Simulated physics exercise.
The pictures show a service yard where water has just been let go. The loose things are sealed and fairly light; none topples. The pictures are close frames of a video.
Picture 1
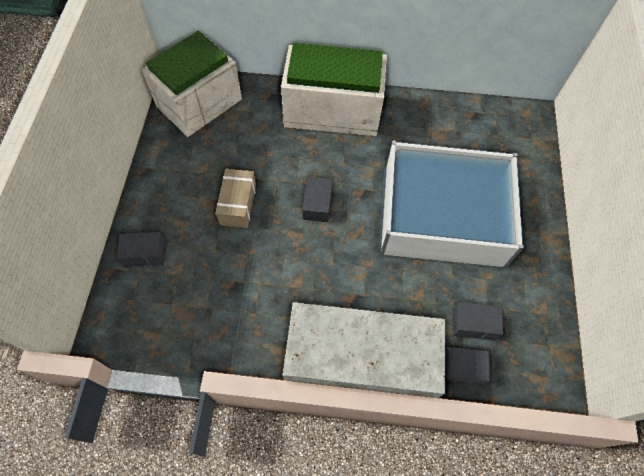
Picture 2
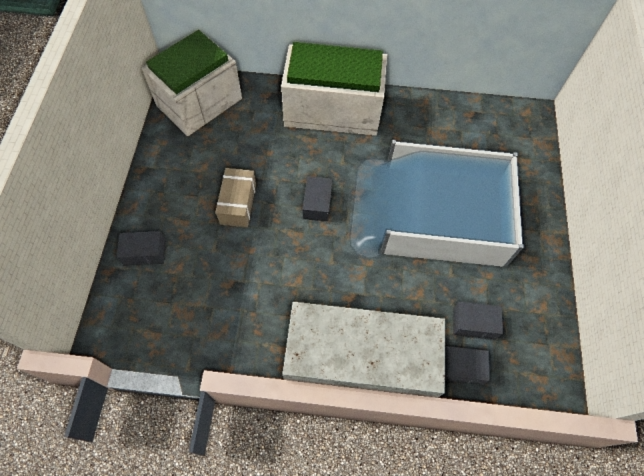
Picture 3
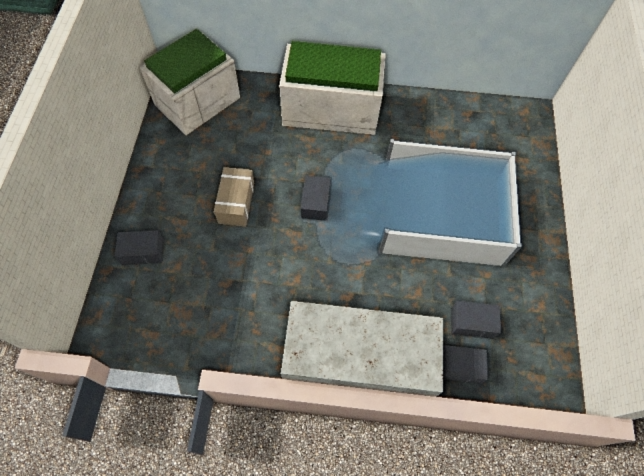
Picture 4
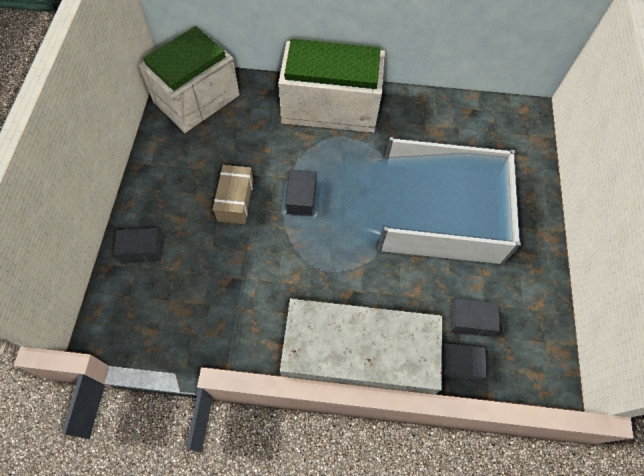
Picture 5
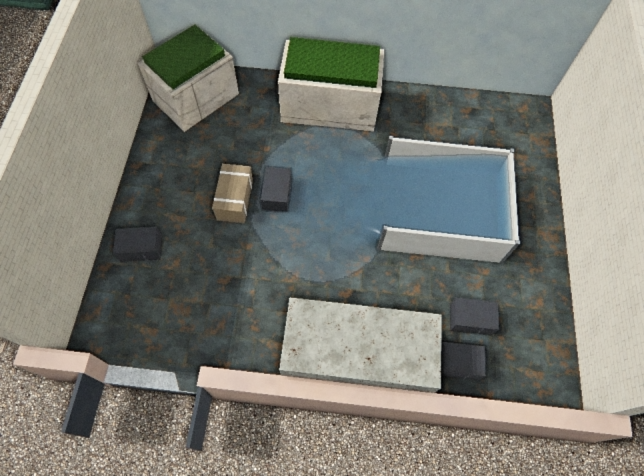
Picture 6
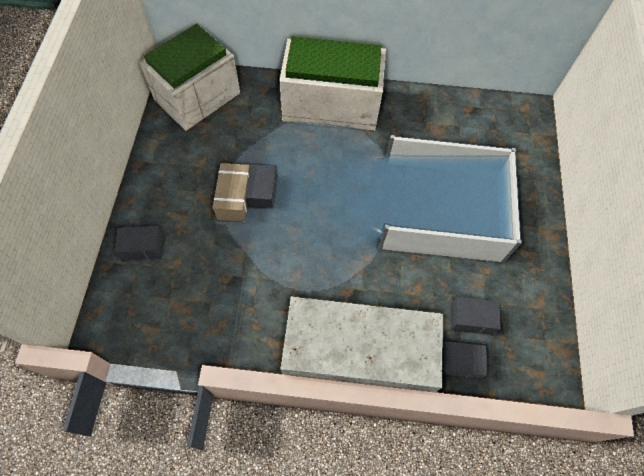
In a walled service yard, a white-sided tank of water stands at the right, with dark crates and a tan trunk on the floor. Its left side opens and water spreads leftward in a widening fan, reaching the nearest crate, which slides left until it is beside the barely shifting trunk.
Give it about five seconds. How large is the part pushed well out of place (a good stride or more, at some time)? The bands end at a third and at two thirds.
Share: Between one and two thirds.
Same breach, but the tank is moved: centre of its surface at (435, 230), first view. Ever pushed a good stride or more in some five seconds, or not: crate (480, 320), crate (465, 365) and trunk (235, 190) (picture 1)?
In that order: Not that far, no, yes.
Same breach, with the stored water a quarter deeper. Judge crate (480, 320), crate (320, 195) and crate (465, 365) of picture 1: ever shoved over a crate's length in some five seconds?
As listed: Short of that, pushed that far, short of that.
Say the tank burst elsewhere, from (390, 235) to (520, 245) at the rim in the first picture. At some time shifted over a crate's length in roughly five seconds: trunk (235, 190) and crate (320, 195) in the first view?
In that order: Not that far, never so far.
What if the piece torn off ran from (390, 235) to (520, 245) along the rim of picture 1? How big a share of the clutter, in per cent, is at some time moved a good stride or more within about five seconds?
Near 40 in a hundred.
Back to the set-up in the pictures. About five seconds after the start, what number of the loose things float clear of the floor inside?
3 of them.
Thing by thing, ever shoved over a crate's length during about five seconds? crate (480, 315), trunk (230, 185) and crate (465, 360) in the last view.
One after the other: Less than that, yes, under that.
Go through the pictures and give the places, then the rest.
The first picture shows a crate at (318, 194) rests on the ground; a trunk at (235, 192), on the bottom; 0 of 5 have shifted.
The second picture shows a crate at (318, 194) rests on the ground; a trunk at (235, 191) rests on the ground; 0 of 5 have shifted.
The third picture shows a crate at (316, 193), on the bottom; a trunk at (234, 190) rests on the ground; 0 of 5 have shifted.
The fourth picture shows a crate at (301, 188) rests on the ground, close to its start; a trunk at (233, 188) rests on the ground; 1 of 5 have shifted.
The fifth picture shows a crate at (276, 184), on the bottom, a stride from its start; a trunk at (232, 187) rests on the ground; 1 of 5 have shifted.
The sixth picture shows a crate at (261, 182), on the bottom, a stride from its start; a trunk at (232, 186), on the bottom; 1 of 5 have shifted.
A moment on, 1 of 5 are well off their spots; 1 afloat.
Next, 2 of 5 are well off their spots; 2 afloat.
Later, 3 of 5 are well off their spots; 3 afloat.
In the end, 3 of 5 are well off their spots, and 3 have been at some point; 3 afloat.
